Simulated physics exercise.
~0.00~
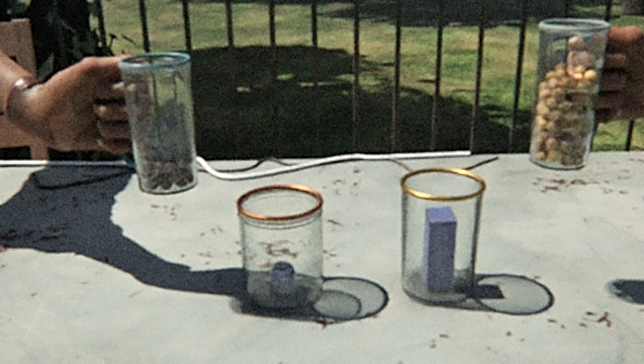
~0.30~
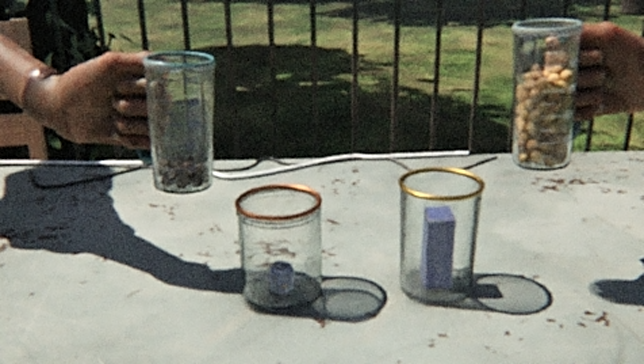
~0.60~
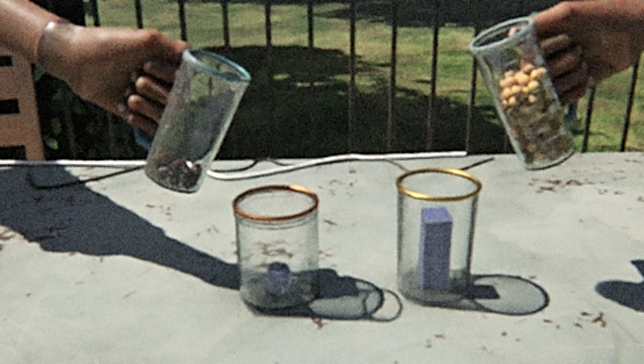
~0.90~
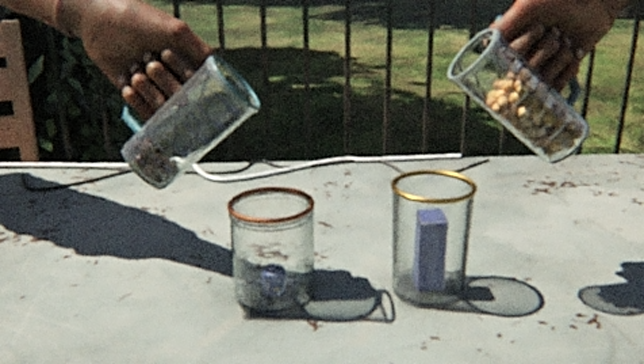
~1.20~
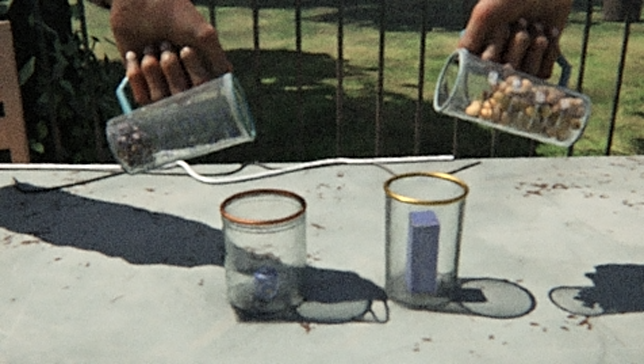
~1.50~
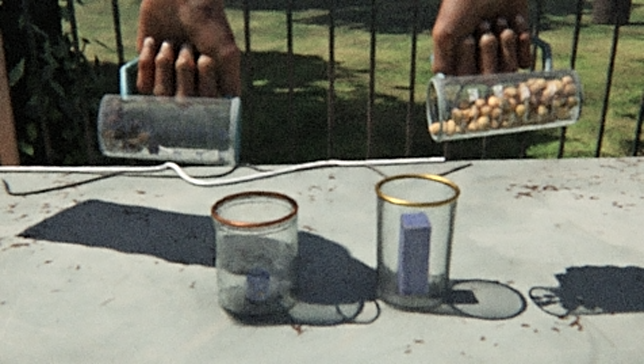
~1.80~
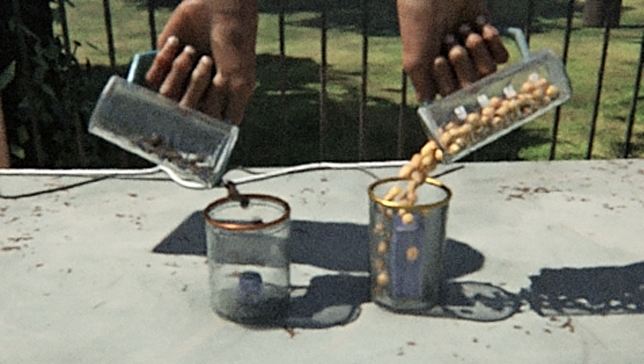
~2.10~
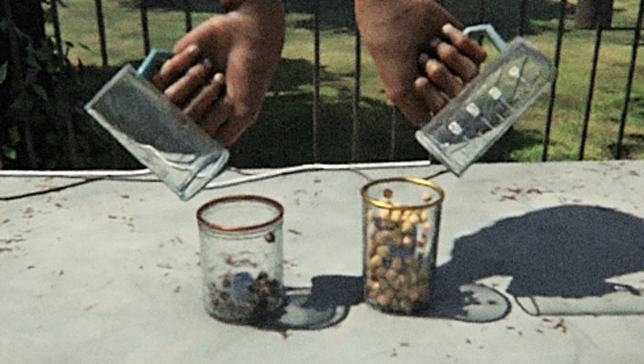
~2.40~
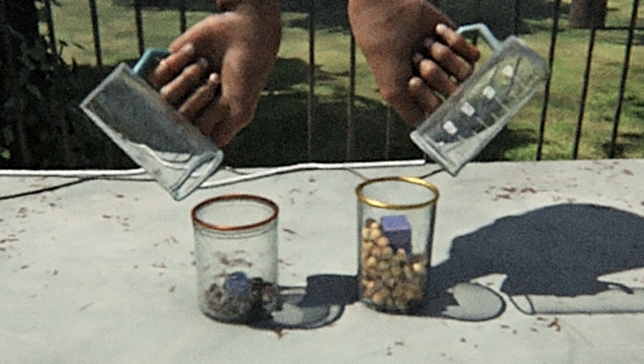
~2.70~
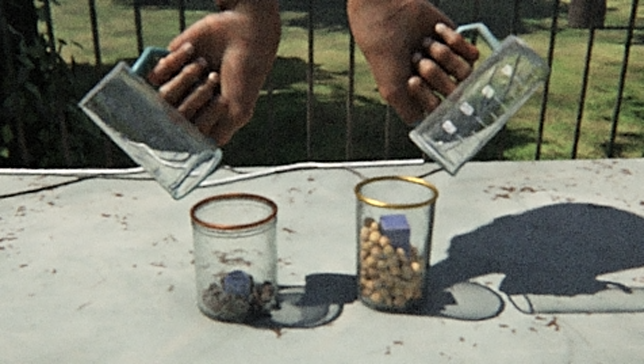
Two hands tip clear cups over a pair of glass containers on an outdoor table, pouring dark bits into the left and pale, rounded pieces into the right, until both cups are empty and the purplish block in each container still shows above the fill.
